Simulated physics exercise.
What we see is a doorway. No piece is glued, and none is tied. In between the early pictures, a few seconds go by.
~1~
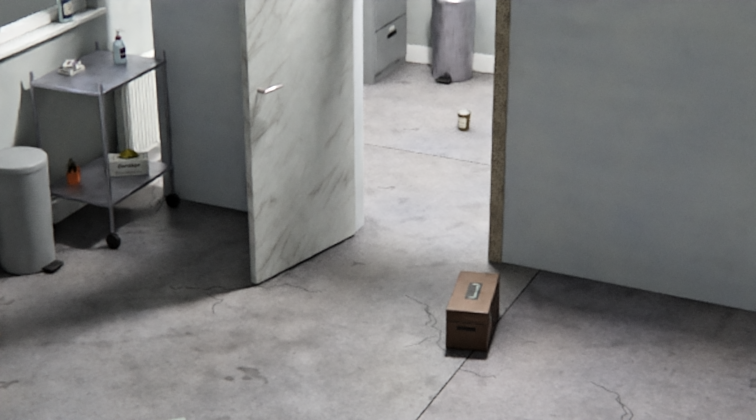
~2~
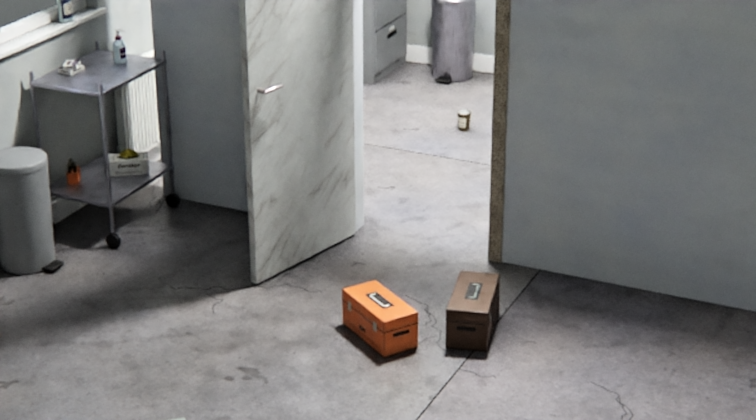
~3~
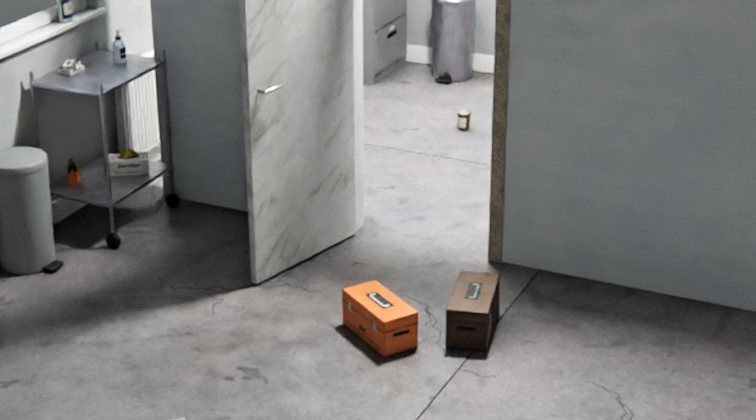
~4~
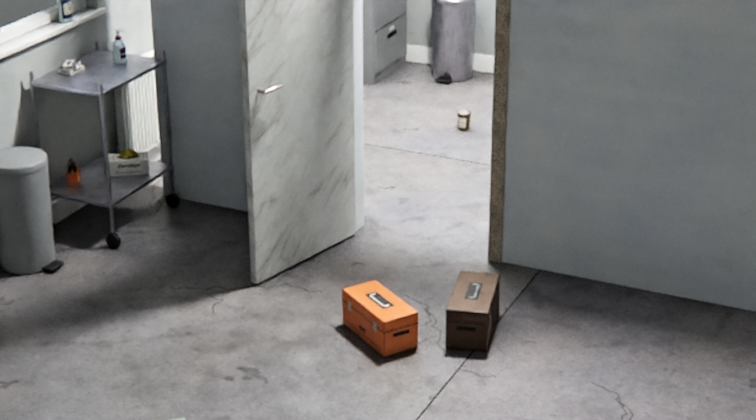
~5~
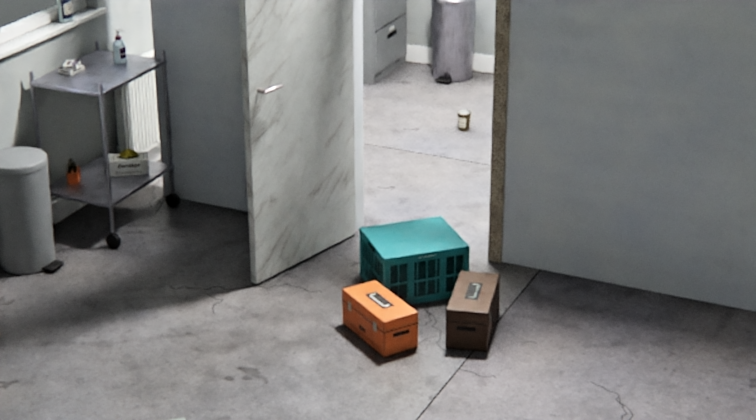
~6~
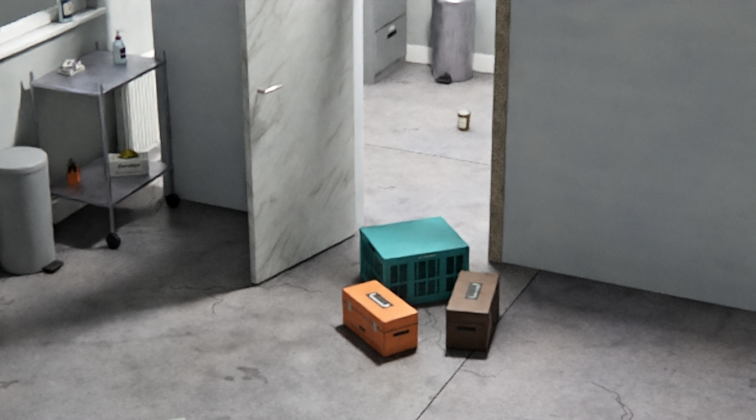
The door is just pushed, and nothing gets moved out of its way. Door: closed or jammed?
The door is left open.
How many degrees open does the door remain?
It stays open at around 55°.
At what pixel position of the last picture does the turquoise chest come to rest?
At about (423, 262).
Then, 0.60 s after the last picture, door at 95°.
Then, 1.10 s after the last picture, door at 78°.
Then, 1.40 s after the last picture, door at 67°.
Then, 1.70 s after the last picture, door at 58°; turquoise chest slid a little near (420, 262).
At rest, door at 56°; all 3 in place. Seen from the same camera at the end, turquoise chest near (423, 262).
